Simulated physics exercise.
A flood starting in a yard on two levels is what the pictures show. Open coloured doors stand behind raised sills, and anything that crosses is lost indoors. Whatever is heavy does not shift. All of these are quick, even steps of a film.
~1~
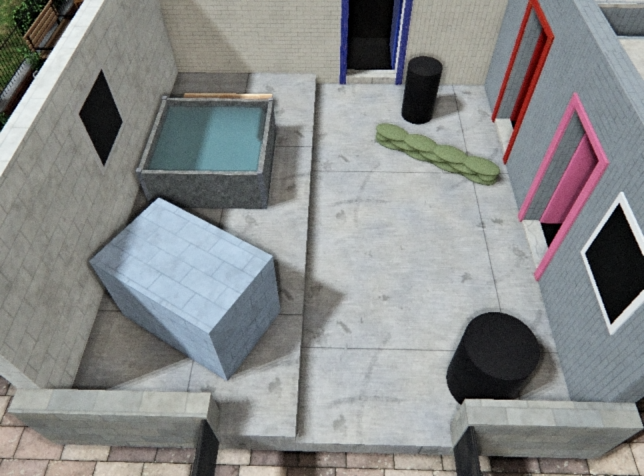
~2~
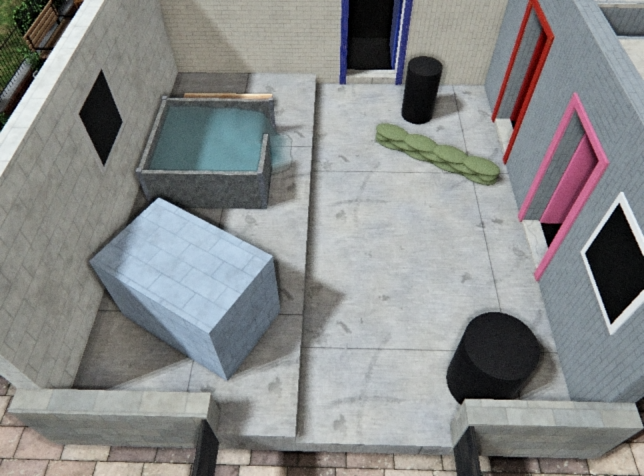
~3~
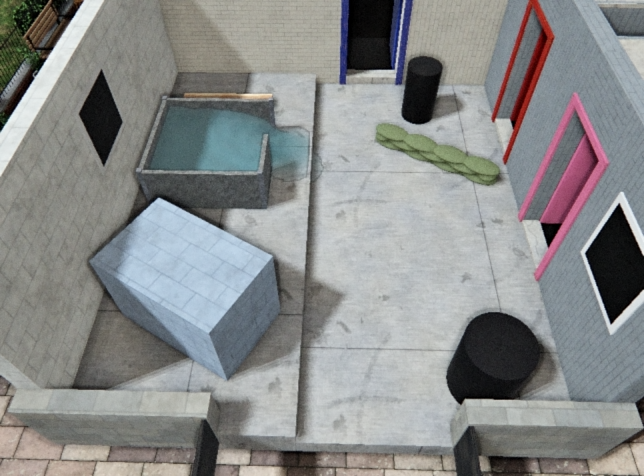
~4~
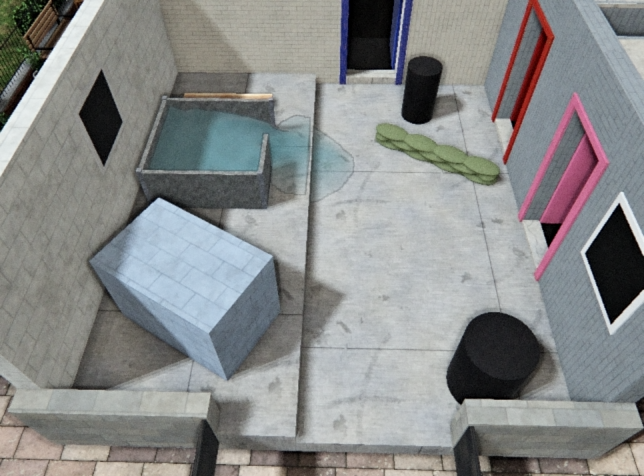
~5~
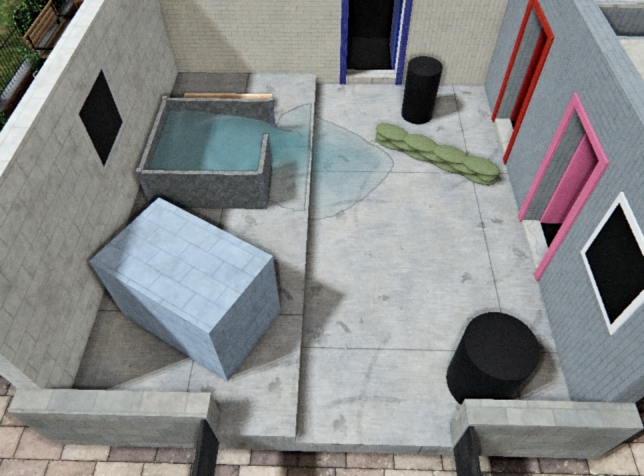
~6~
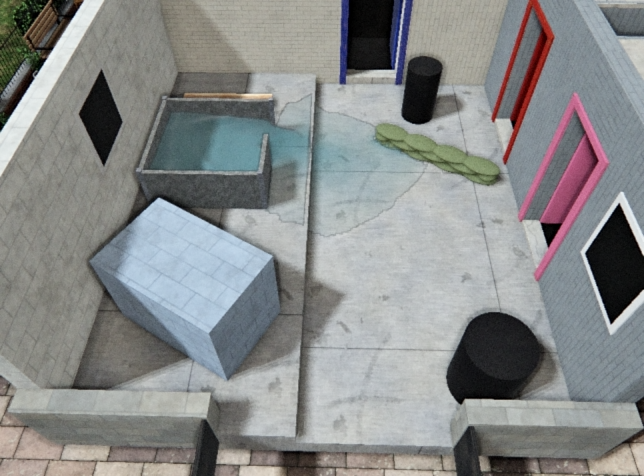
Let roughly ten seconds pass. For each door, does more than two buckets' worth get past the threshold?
Door by door: The red door - no; the pink door - yes; the blue door - no.
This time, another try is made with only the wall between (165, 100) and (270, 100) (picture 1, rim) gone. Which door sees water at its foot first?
The blue one.
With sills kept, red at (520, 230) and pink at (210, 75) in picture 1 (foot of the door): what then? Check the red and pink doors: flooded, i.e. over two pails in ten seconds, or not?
As it turns out, the red door spills past but the pink door keeps clear.
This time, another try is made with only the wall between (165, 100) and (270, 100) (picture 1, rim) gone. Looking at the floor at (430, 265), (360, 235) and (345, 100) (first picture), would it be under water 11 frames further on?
Sequence of results: Missed by the flood, missed by the flood, reached by the flood.
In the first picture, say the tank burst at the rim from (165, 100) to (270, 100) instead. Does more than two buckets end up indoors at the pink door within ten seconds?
Answer: Pink door doesn't reach it.
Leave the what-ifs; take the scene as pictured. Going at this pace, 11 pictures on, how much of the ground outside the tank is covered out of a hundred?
I'd estimate some 35 per cent.
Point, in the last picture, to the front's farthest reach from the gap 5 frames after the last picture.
Near (516, 204).
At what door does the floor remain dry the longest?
Answer: The door marked red.
A moment on, water covers 25 % of the floor; the red door not reached, the pink door not reached, the blue door not reached.
Next, water covers 35 % of the floor; the red door not reached, the pink door under two buckets in, the blue door wet at the sill, nothing in.
Then, water covers 45 % of the floor; the red door wet at the sill, nothing in, the pink door far over two buckets in, the blue door under two buckets in.
Later, water covers 50 % of the floor; the red door under two buckets in, the pink door far over two buckets in, the blue door under two buckets in.
In the end, water covers 60 % of the floor; the red door under two buckets in, the pink door far over two buckets in, the blue door under two buckets in.
